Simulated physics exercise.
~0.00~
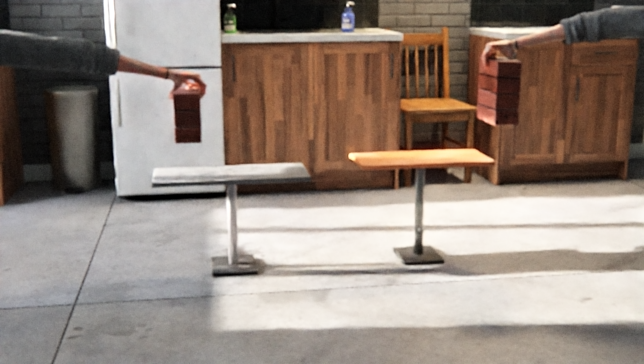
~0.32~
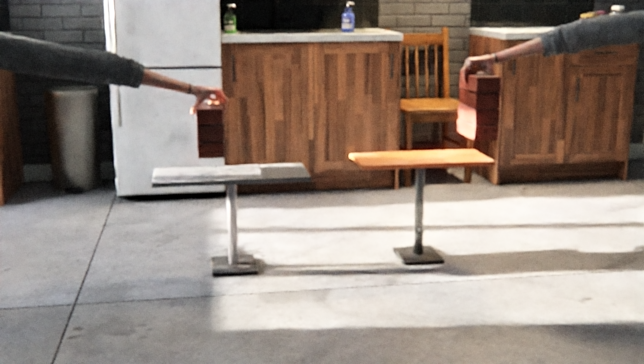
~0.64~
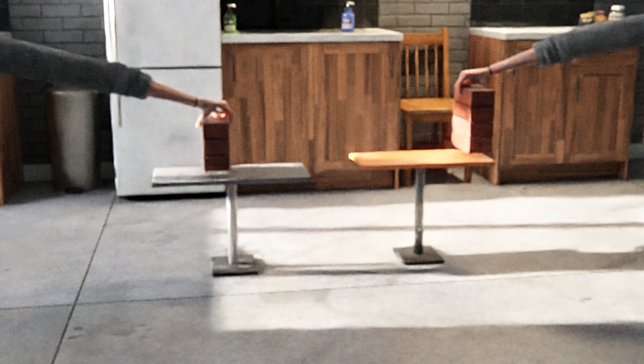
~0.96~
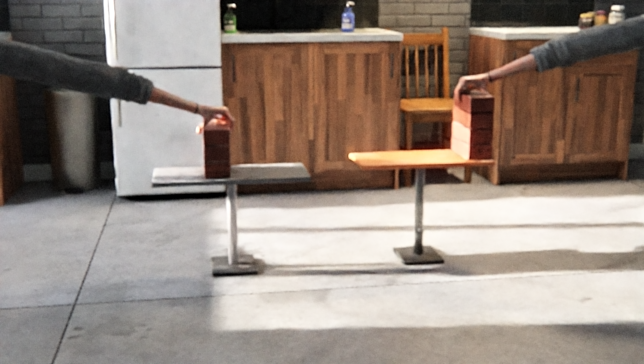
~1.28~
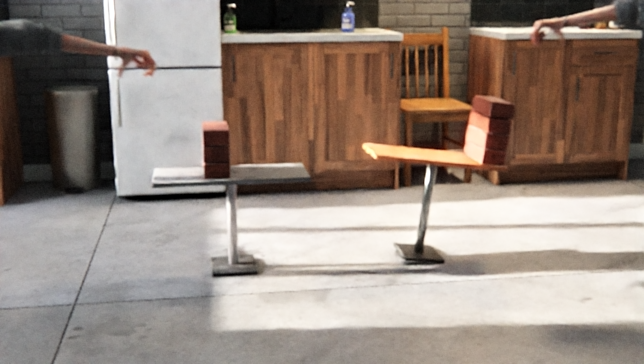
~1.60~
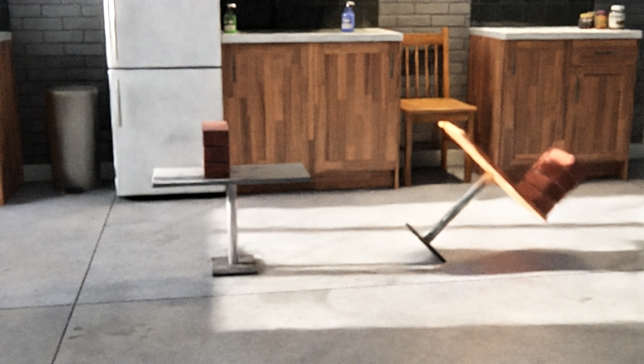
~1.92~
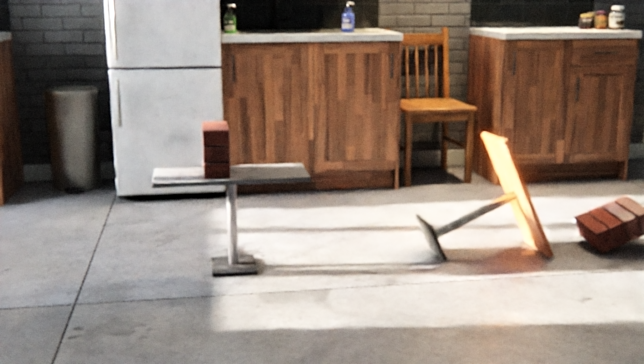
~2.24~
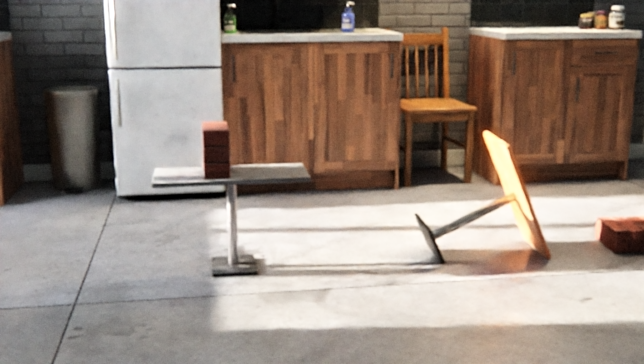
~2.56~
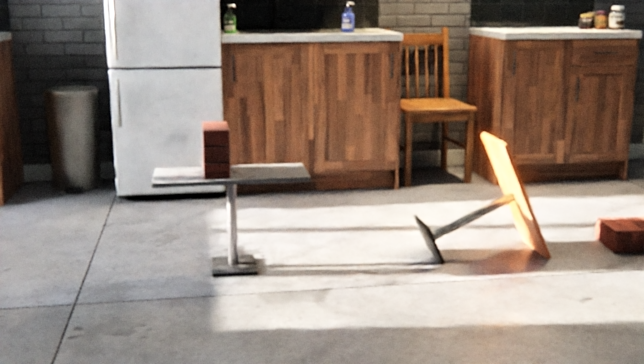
Two hands set bricks on two stands and let go, and the orange one topples right.
